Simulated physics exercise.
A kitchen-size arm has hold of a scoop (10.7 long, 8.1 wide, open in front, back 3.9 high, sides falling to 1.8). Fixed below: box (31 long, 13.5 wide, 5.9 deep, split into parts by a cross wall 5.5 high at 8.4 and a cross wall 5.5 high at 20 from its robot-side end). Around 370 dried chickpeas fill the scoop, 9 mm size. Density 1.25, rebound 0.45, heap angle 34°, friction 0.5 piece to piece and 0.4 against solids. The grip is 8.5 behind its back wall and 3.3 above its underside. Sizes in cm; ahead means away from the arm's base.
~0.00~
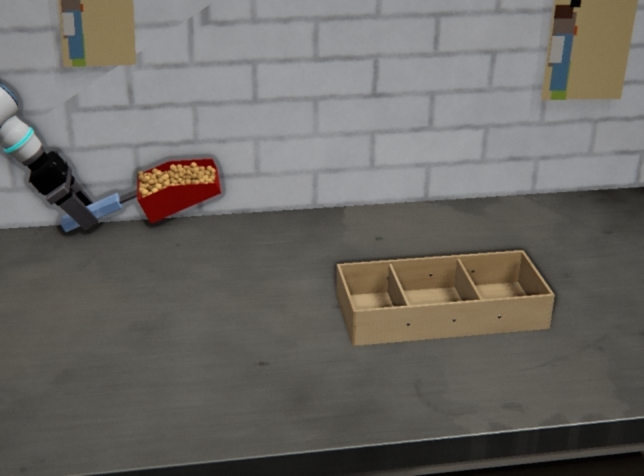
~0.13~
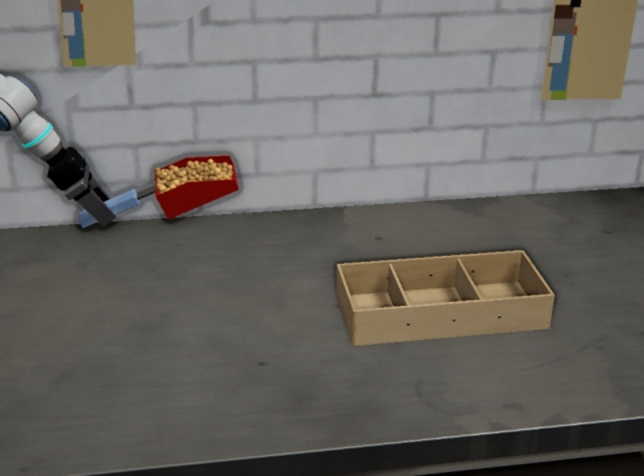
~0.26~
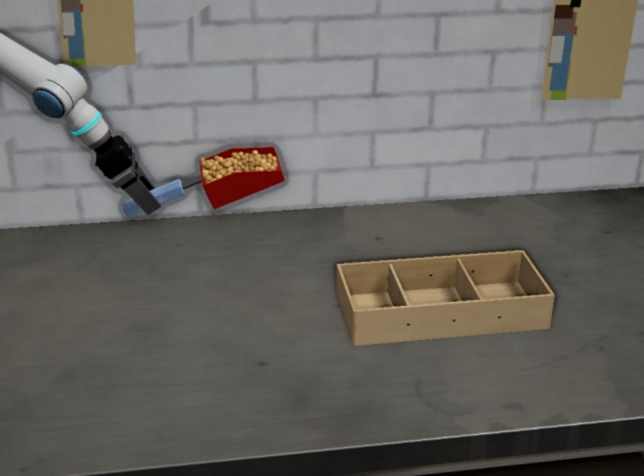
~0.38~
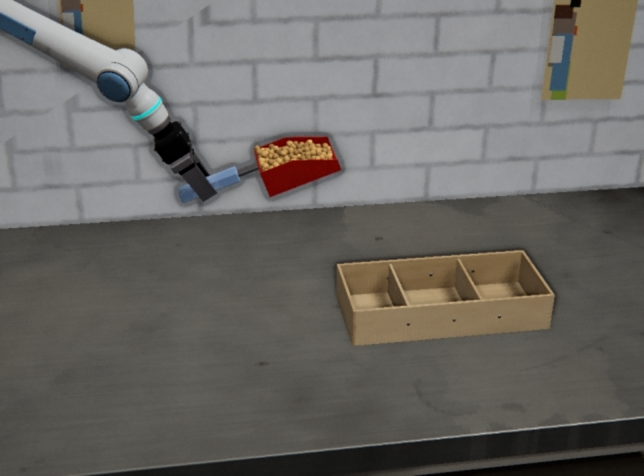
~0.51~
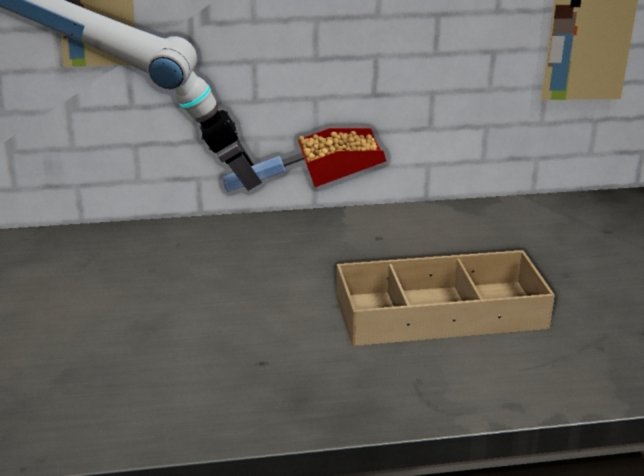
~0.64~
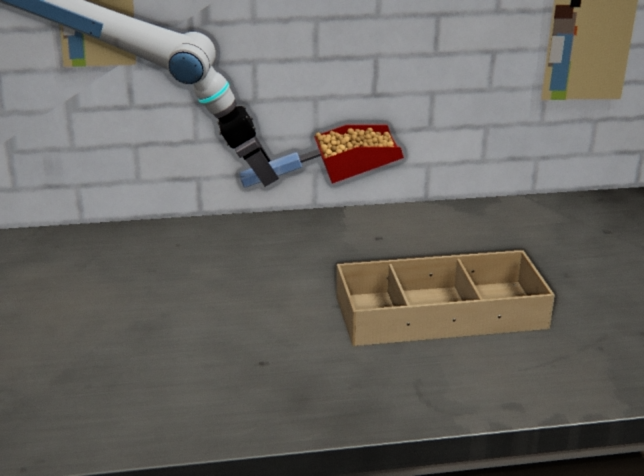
Robot arm carrying a red scoop of dried chickpeas rightward and slightly upward above a grey counter with a divided wooden box.
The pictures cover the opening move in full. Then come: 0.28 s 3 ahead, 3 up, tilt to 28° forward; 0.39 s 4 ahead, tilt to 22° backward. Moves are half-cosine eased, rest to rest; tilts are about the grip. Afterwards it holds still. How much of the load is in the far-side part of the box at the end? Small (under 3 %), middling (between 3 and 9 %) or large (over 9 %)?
In the far-side part of the box the share is large, over 9 %.
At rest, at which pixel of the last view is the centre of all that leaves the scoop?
Near (455, 308).
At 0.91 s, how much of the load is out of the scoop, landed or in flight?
Some 10 per cent.
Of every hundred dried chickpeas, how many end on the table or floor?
Some 0 per cent.
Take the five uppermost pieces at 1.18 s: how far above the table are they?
Some 32 cm.
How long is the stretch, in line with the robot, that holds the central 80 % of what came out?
About 20 cm.
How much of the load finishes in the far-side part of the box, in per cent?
About 20 per cent.
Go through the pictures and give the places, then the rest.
In the first picture, the scoop floor at (177, 196), tilted 22° backward; upper third of the load around (181, 179), from x 140 to 215, top at y 165; 367 on the scoop.
In the second picture, the scoop floor at (195, 192), tilted 22° backward; upper third of the load around (198, 175), from x 160 to 230, top at y 160.
In the third picture, the scoop floor at (239, 183), tilted 21° backward; upper third of the load around (242, 167), from x 205 to 275, top at y 155.
In the fourth picture, the scoop floor at (294, 171), tilted 19° backward; upper third of the load around (296, 155), from x 260 to 330, top at y 145.
In the fifth picture, the scoop floor at (338, 162), tilted 18° backward; upper third of the load around (338, 146), from x 300 to 375, top at y 135.
In the sixth picture, the scoop floor at (355, 159), tilted 18° backward; upper third of the load around (355, 143), from x 320 to 395, top at y 130; 367 on the scoop.
After 0.91 s, tilted 28° forward, highest piece 26 above the table; 327 on the scoop, 1 in the middle part, 39 in flight or on a rim.
After 1.18 s, tilted 9° backward, highest piece 31 above the table; 198 on the scoop, 97 in the middle part, 13 in the robot-side part, 1 in the far-side part, 58 in flight or on a rim.
After 1.51 s, tilted 22° backward, highest piece 35 above the table; 181 on the scoop, 105 in the middle part, 65 in the far-side part, 13 in the robot-side part, 3 in flight or on a rim.
After 2.56 s, tilted 22° backward, highest piece 35 above the table; 181 on the scoop, 106 in the middle part, 65 in the far-side part, 13 in the robot-side part, 2 on the table or floor.
In the end, 181 on the scoop, 106 in the middle part, 65 in the far-side part, 13 in the robot-side part, 2 on the table or floor. That is 18 % in the far-side part of the box.
